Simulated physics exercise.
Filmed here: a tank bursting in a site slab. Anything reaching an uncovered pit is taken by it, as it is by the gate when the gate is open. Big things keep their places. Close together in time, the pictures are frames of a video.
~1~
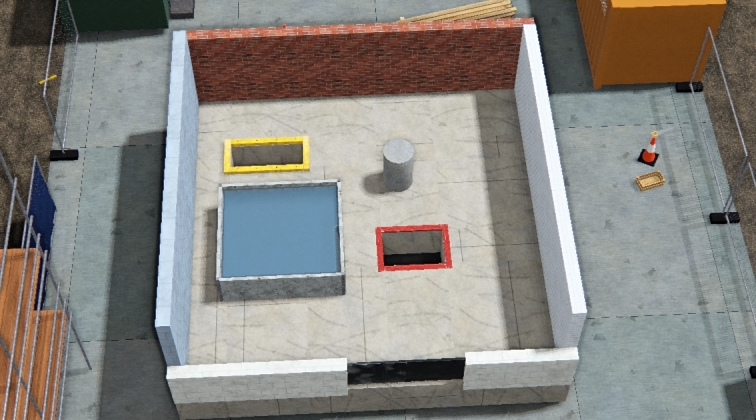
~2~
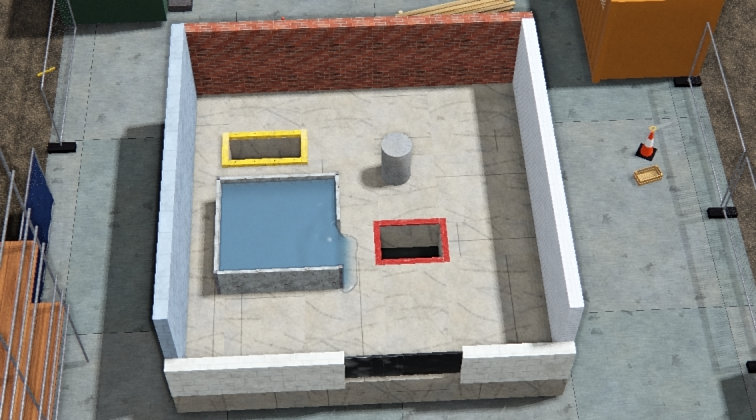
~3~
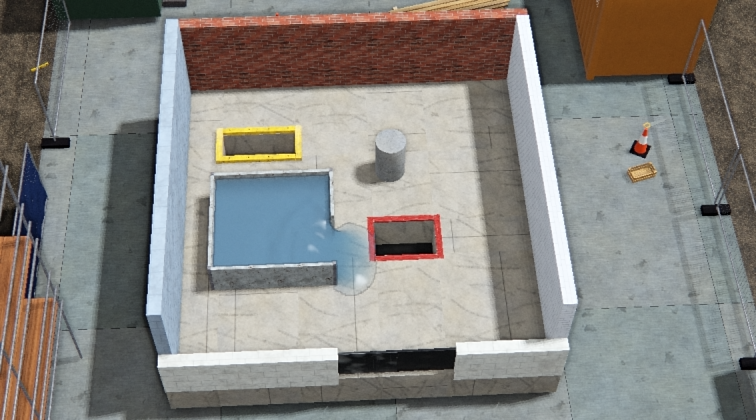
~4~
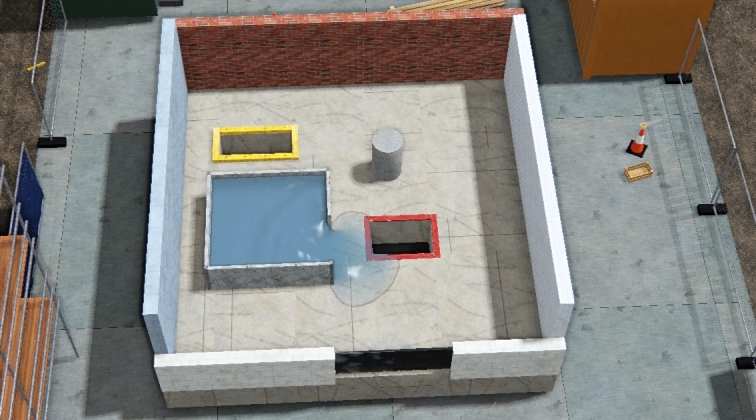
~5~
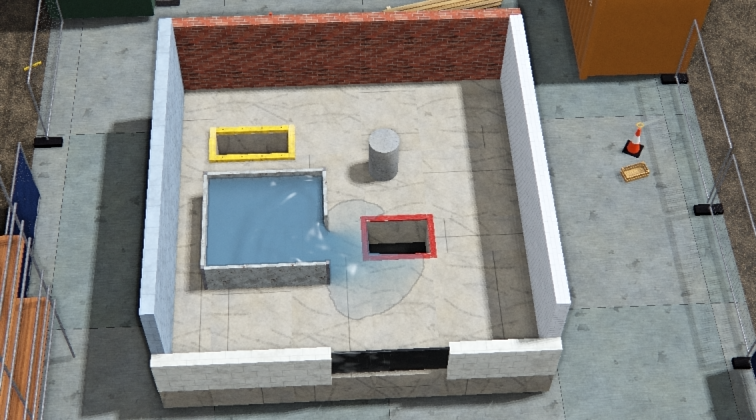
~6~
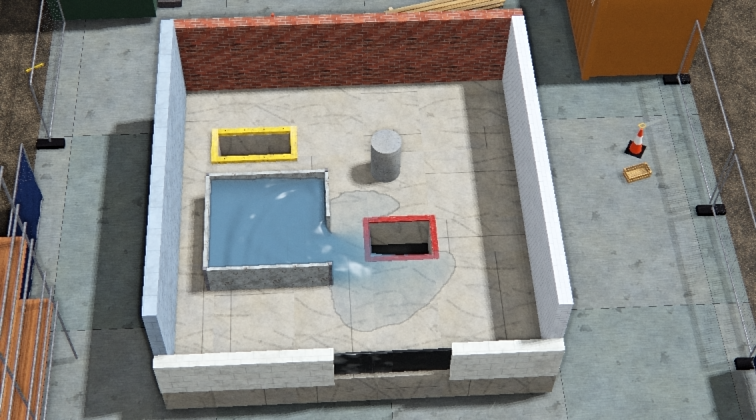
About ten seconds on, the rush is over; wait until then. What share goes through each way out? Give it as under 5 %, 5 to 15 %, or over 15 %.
The gate drains a share short of five per cent; the yellow pit drains a share short of five per cent; the red pit drains a share exceeding fifteen per cent.
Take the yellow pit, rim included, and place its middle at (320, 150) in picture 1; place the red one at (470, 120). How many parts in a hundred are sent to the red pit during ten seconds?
The red pit receives 25 per cent.
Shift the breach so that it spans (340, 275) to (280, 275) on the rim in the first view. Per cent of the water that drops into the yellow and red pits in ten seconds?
In percent: Yellow 0, red 4.
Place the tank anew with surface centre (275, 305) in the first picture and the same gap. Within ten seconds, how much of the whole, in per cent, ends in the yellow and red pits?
After ten seconds: Yellow pit at 0 percent, red pit at 8 percent.
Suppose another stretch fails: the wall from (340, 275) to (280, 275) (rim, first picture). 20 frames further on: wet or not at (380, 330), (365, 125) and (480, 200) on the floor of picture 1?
Taking them in order, I'd say swamped, not reached and not reached.
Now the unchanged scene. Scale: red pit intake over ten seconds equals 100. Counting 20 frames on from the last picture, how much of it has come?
Result: 60 % of the ten-second total.
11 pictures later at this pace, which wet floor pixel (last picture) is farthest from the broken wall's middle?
I'd go with roughly (540, 357).
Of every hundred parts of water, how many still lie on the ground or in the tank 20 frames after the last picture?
I'd put it near 78 %.
A moment on, water covers 20 % of the floor; the gate 0 %, the yellow pit 0 %, the red pit 8 %.
Next, water covers 25 % of the floor; the gate 0 %, the yellow pit 0 %, the red pit 15 %.
Then, water covers 30 % of the floor; the gate 0 %, the yellow pit 0 %, the red pit 22 %.
Later, water covers 55 % of the floor; the gate 0 %, the yellow pit 0 %, the red pit 30 %.
In the end, water covers 85 % of the floor; the gate 0 %, the yellow pit 0 %, the red pit 37 %.
